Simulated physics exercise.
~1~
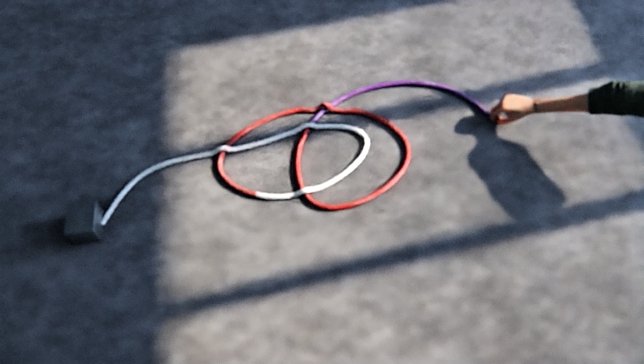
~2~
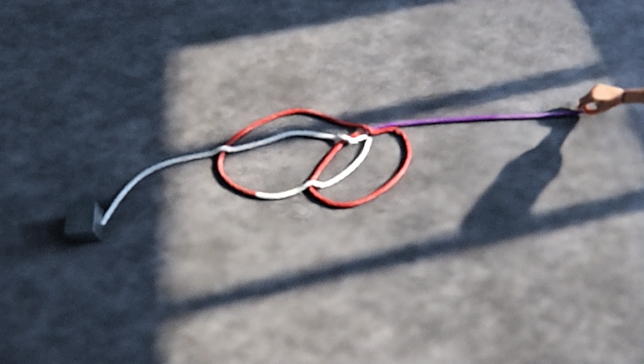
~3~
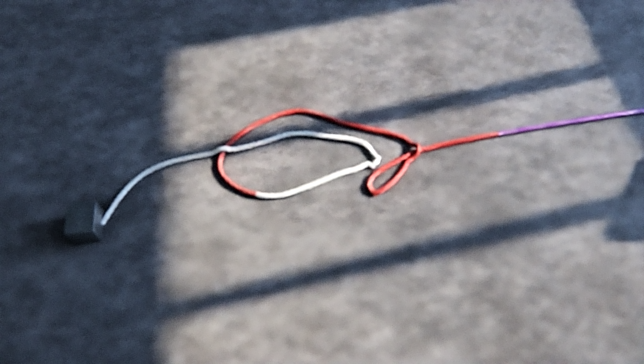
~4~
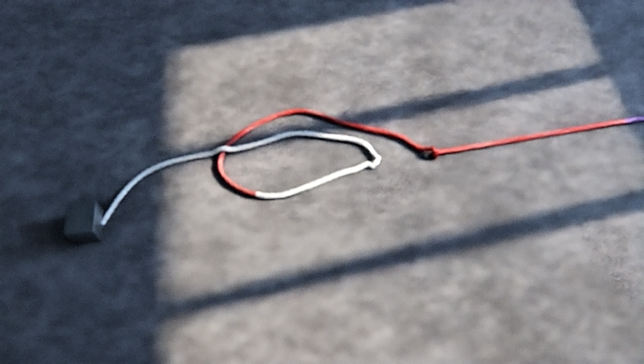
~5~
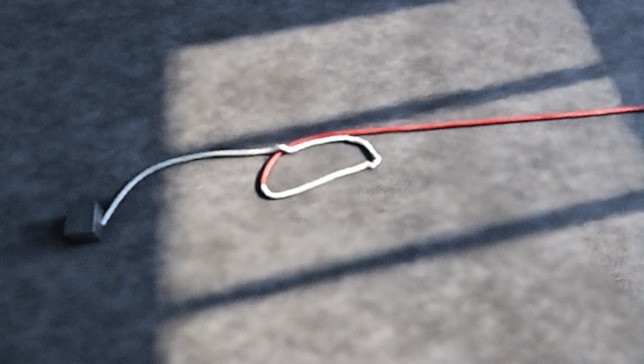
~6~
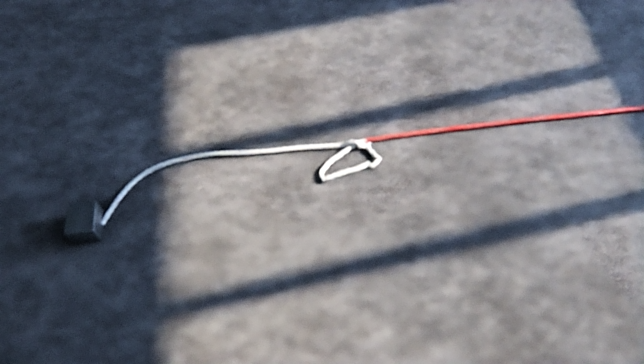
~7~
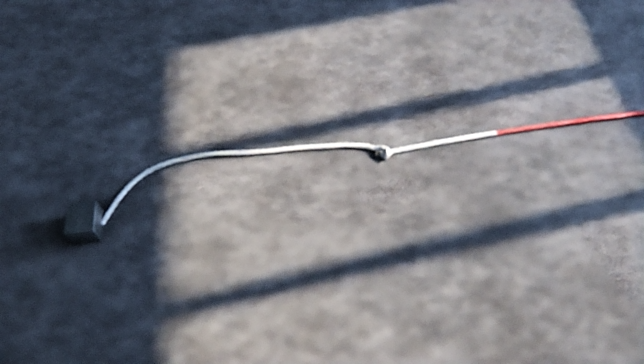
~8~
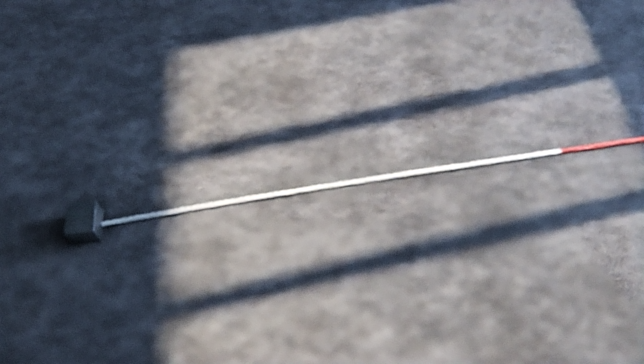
A rope dyed purple, red and white lay in loops on a sunlit grey floor, and a hand pulled its purple end off to the right, shrinking the loops one after another until the rope ran straight from the dark block, with no knot left.
